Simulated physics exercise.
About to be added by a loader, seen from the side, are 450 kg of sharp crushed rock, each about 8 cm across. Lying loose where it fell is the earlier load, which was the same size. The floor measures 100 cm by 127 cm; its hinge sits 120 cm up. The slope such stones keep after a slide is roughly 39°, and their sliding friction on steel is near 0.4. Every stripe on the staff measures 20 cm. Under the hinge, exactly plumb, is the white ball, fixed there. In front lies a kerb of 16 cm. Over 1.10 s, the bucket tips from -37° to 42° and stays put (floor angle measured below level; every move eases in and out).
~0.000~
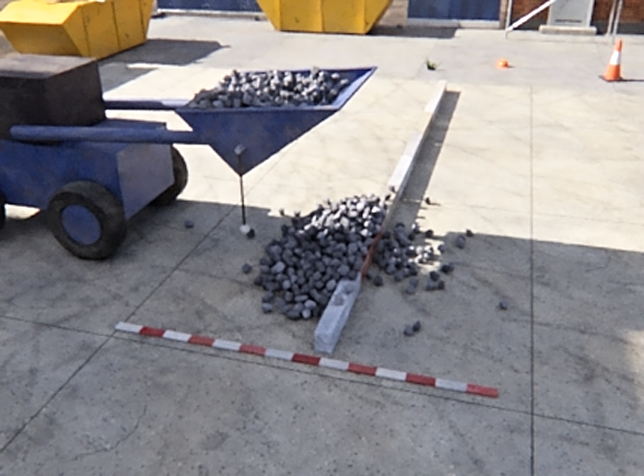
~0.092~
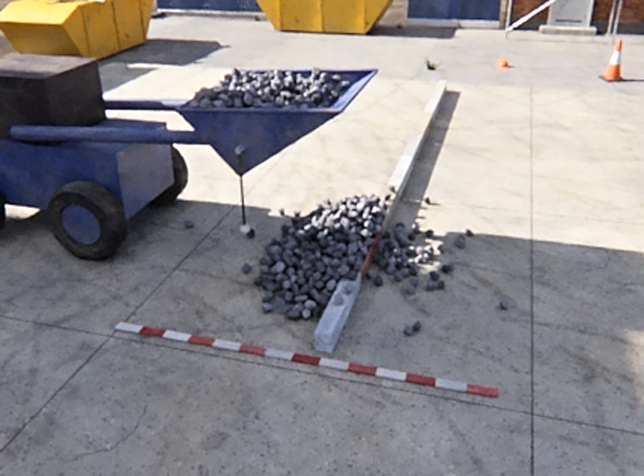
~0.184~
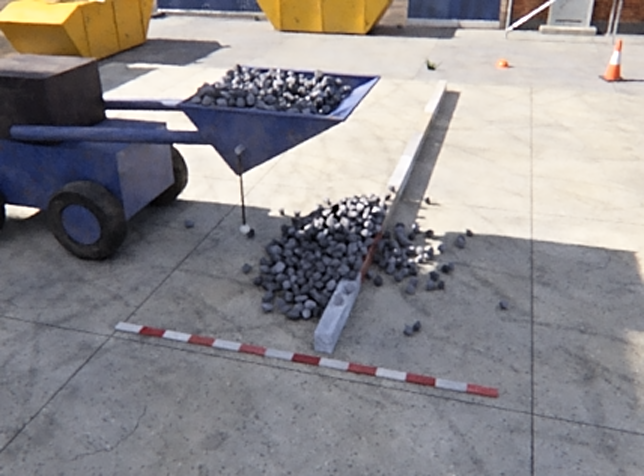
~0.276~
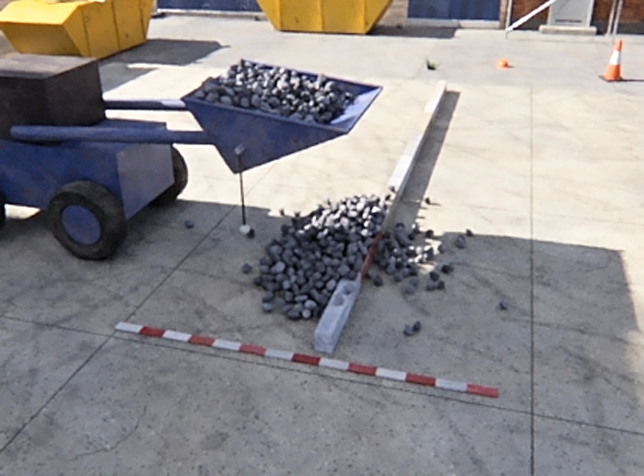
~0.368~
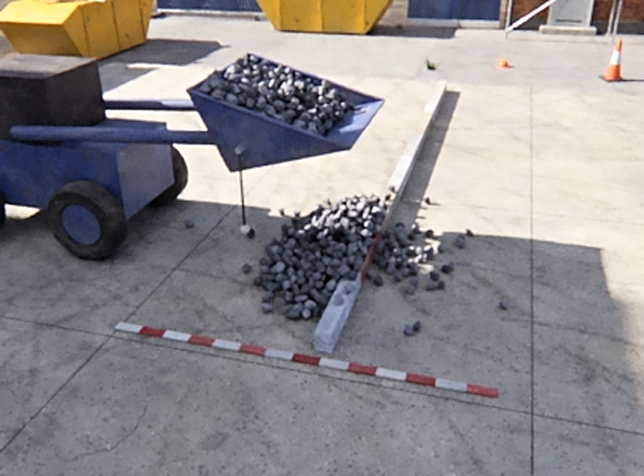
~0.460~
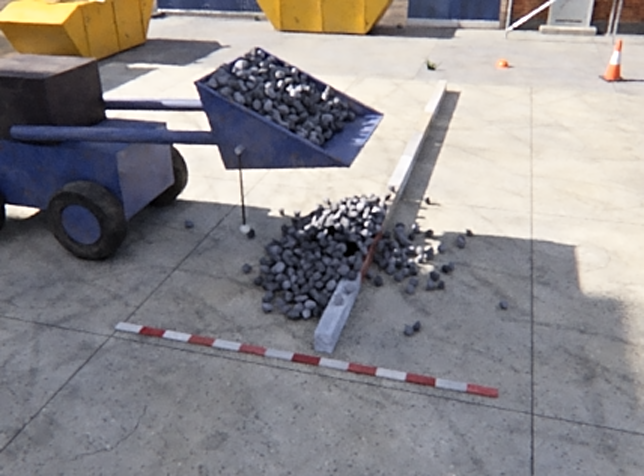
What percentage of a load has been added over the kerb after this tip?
63 %.
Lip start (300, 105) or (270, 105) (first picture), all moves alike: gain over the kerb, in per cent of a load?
15 % and 0 %.
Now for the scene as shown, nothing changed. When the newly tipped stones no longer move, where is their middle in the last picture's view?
Their centre rests close to (384, 252).
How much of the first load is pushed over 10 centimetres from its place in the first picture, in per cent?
Close to 5 per cent.
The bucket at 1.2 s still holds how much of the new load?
It holds some 70 per cent.
After 0.8 s the floor is at 29°; in per cent of one load, 100 in the bucket, 91 on this side of the kerb, 9 over the kerb; the foremost stones are at (459, 259).
After 1.2 s the floor is at 42°; in per cent of one load, 71 in the bucket, 120 on this side of the kerb, 10 over the kerb; the foremost stones are at (459, 259).
After 1.5 s the floor is at 42°; in per cent of one load, 21 in the bucket, 136 on this side of the kerb, 43 over the kerb; the foremost stones are at (462, 264).
After 4.3 s the floor is at 42°; in per cent of one load, 0 in the bucket, 128 on this side of the kerb, 72 over the kerb; the foremost stones are at (523, 282). Net gain over the kerb, 63.
